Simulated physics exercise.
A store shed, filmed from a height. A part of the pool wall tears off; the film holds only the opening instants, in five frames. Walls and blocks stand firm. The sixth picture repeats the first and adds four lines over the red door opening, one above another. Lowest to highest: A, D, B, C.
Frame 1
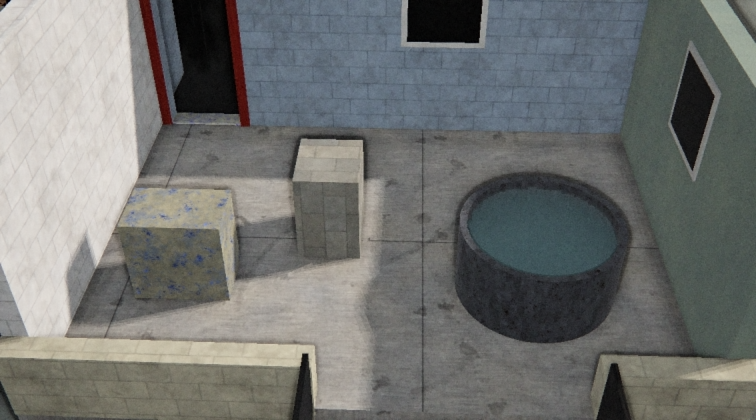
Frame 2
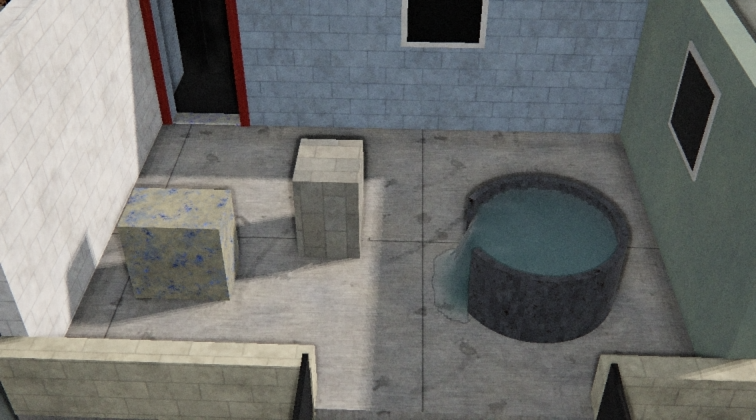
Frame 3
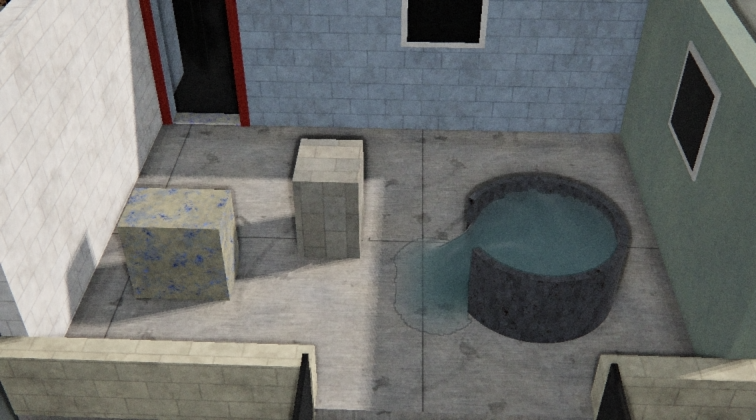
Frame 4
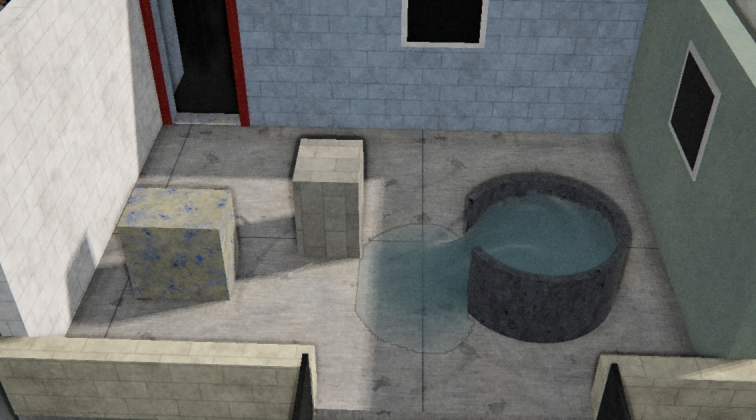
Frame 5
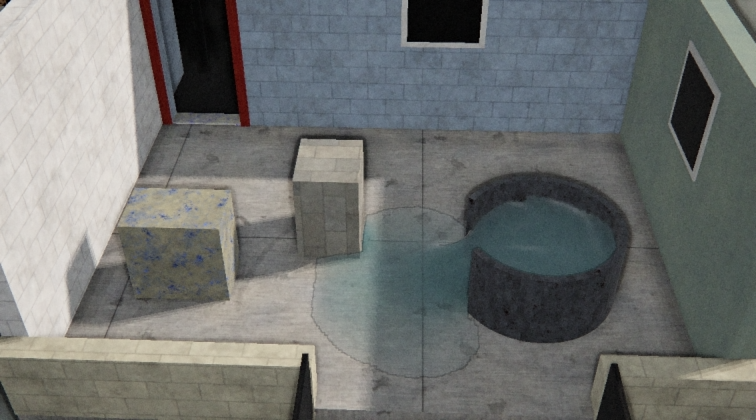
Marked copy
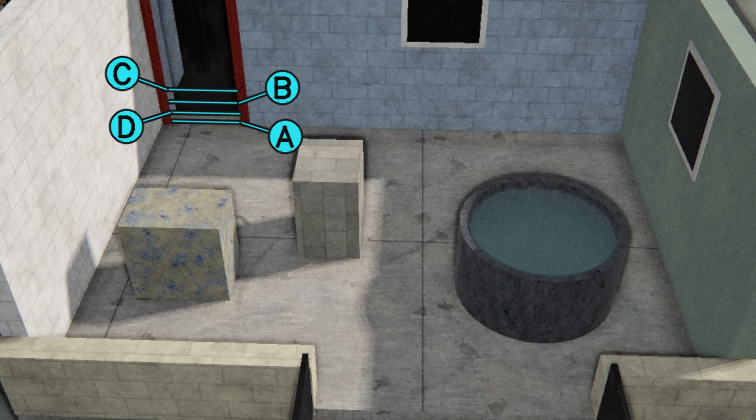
Water pours through a gap that opens in the left side of a round, dark stone pool, spreading leftward across the grey paved ground in a widening, shallow sheet that reaches the foot of a pale upright block.
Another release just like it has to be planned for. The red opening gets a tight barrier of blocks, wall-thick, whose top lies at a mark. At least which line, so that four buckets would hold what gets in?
That is mark D.
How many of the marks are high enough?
Three of them.
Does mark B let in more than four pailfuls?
No.
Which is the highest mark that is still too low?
A it is.
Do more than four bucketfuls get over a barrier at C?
No, that is safe.
In cyan, A at (206, 121); B at (203, 102); C at (202, 90); D at (205, 113); from the bottom up A, D, B, C.
For mark A, about 13 bucketfuls get in.
For mark B, nothing gets over.
For mark C, nothing gets over.
For mark D, a splash gets over, under a bucket.
